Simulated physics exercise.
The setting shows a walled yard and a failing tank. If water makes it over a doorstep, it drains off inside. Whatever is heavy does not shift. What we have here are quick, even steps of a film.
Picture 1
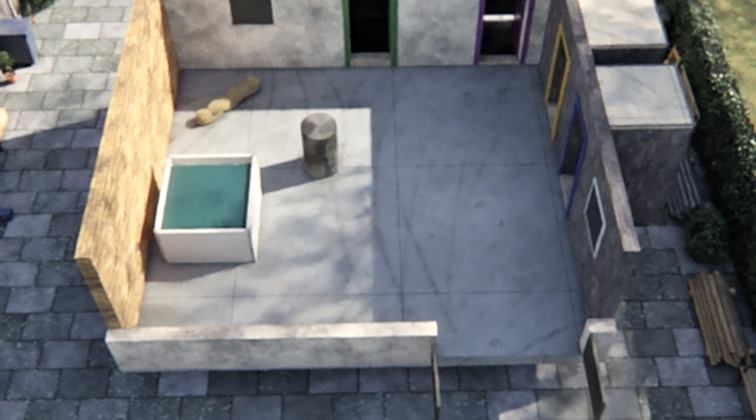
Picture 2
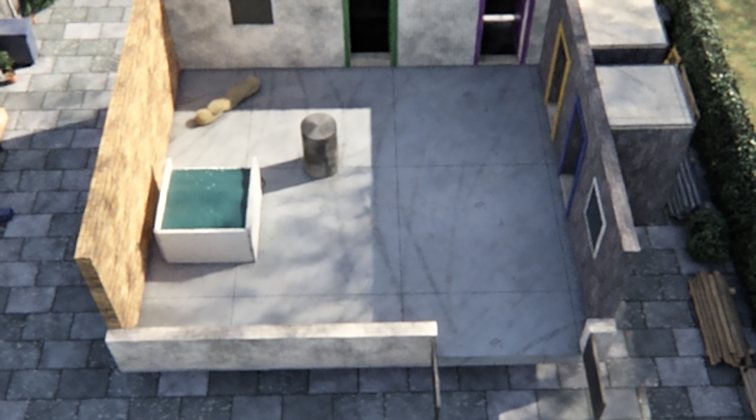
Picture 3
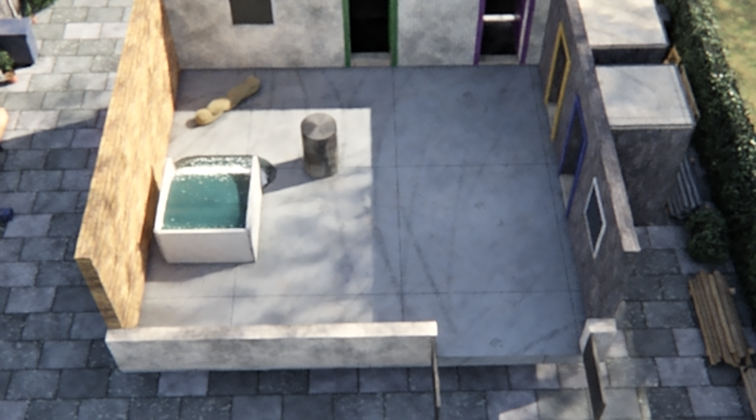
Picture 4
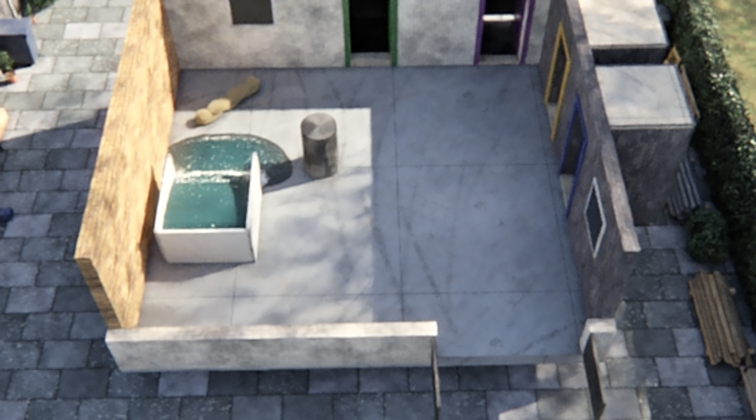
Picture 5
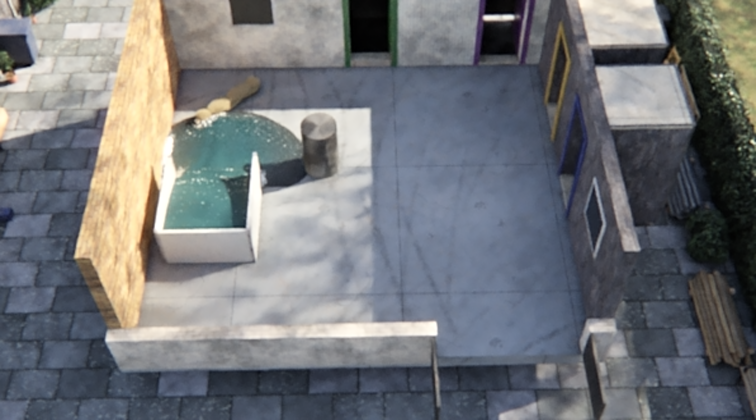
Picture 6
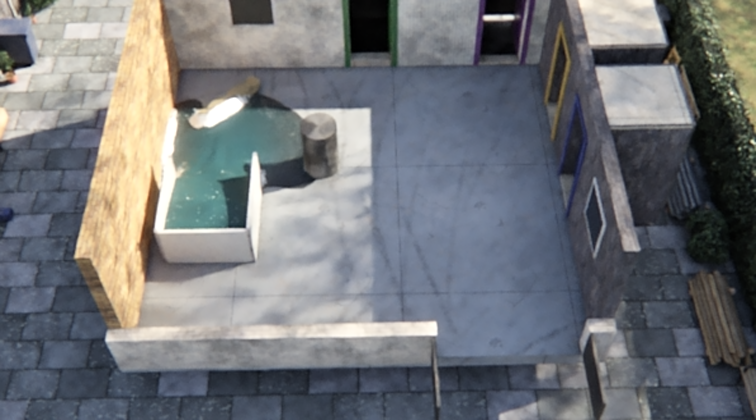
Water in a white square tank rippled, then poured out through its open far side and spread across the grey yard floor, reaching the tan lumpy object and the dark round post.
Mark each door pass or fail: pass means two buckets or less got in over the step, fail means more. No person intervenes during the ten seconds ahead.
Green door - pass, purple door - fail, blue door - pass, yellow door - fail.
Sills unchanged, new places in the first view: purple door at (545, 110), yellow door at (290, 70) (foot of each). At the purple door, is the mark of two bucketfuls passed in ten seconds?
I reckon the purple door tops it.
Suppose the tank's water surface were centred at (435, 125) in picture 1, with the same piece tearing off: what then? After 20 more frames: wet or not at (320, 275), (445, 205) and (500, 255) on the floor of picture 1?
In the order asked: Not reached, not reached, reached by the flood.
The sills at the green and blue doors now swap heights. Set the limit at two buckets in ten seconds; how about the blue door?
Blue door: Falls short.
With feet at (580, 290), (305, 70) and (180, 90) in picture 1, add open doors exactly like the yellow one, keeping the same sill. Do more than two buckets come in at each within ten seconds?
Same order as asked - stays within the limit, exceeds the limit and exceeds the limit.
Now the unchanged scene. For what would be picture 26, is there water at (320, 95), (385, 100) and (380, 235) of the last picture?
In that order the points end up soaked, soaked and high and dry.
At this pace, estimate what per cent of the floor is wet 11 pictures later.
I'd estimate some 30 per cent.
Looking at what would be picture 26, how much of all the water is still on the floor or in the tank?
About 100 per cent.
A moment on, water covers 20 % of the floor; the green door not reached, the purple door not reached, the blue door not reached, the yellow door not reached.
Next, water covers 30 % of the floor; the green door wet at the sill, nothing in, the purple door not reached, the blue door not reached, the yellow door not reached.
Then, water covers 40 % of the floor; the green door under two buckets in, the purple door wet at the sill, nothing in, the blue door not reached, the yellow door wet at the sill, nothing in.
Later, water covers 65 % of the floor; the green door under two buckets in, the purple door over two buckets in, the blue door wet at the sill, nothing in, the yellow door over two buckets in.
In the end, water covers 75 % of the floor; the green door under two buckets in, the purple door over two buckets in, the blue door wet at the sill, nothing in, the yellow door over two buckets in.
